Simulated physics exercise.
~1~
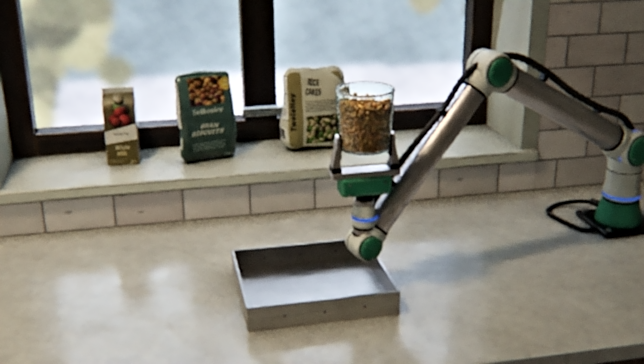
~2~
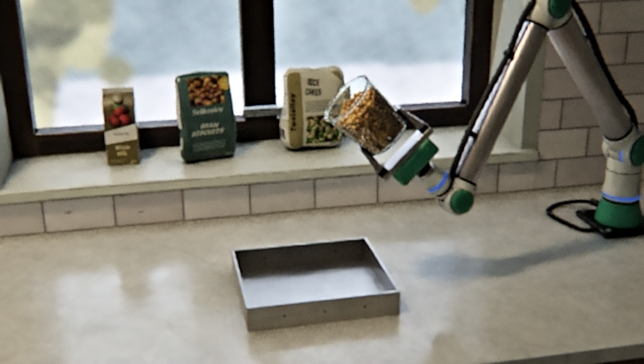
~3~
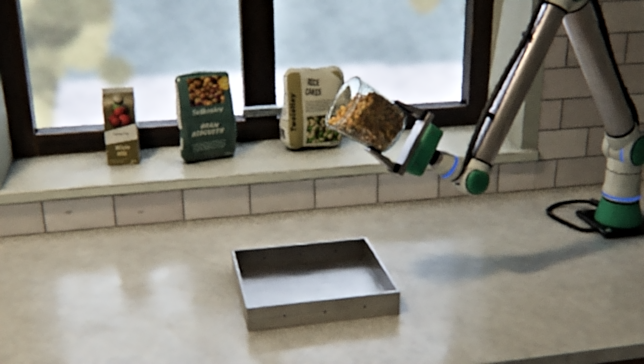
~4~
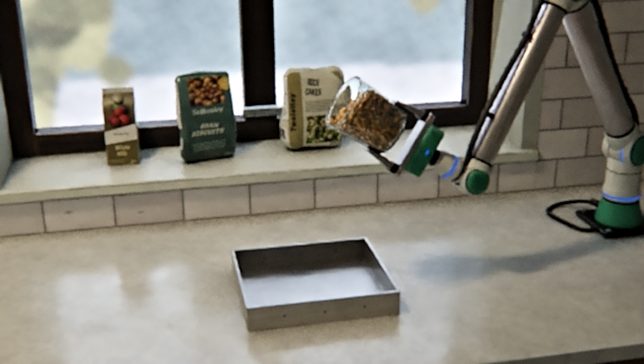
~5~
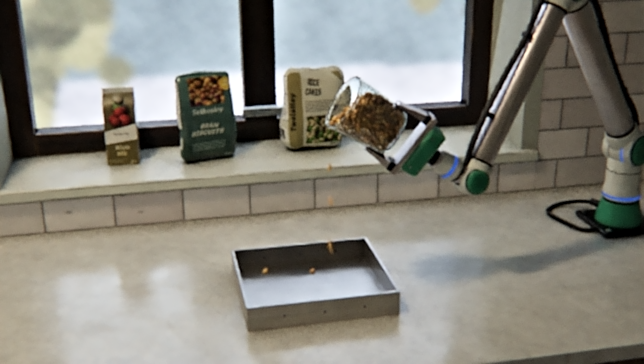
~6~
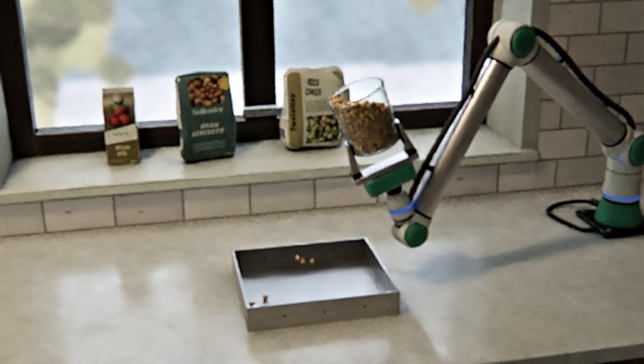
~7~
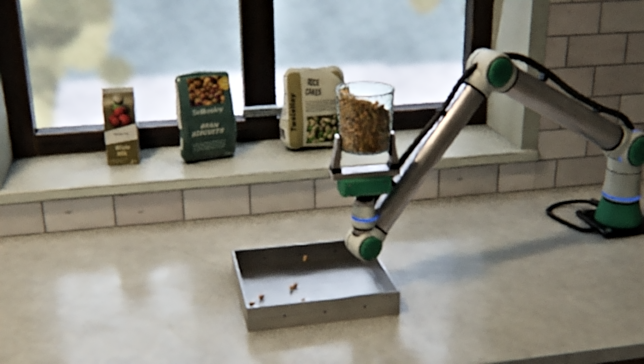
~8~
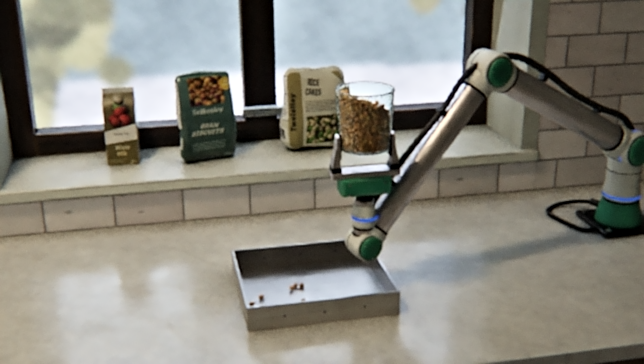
On a kitchen counter by a window, a robot arm tipped a clear cup of dried chickpeas leftward above a gray tray, held it slanted while a few dropped in, then righted it, leaving the cup still mostly full and the tray nearly empty.
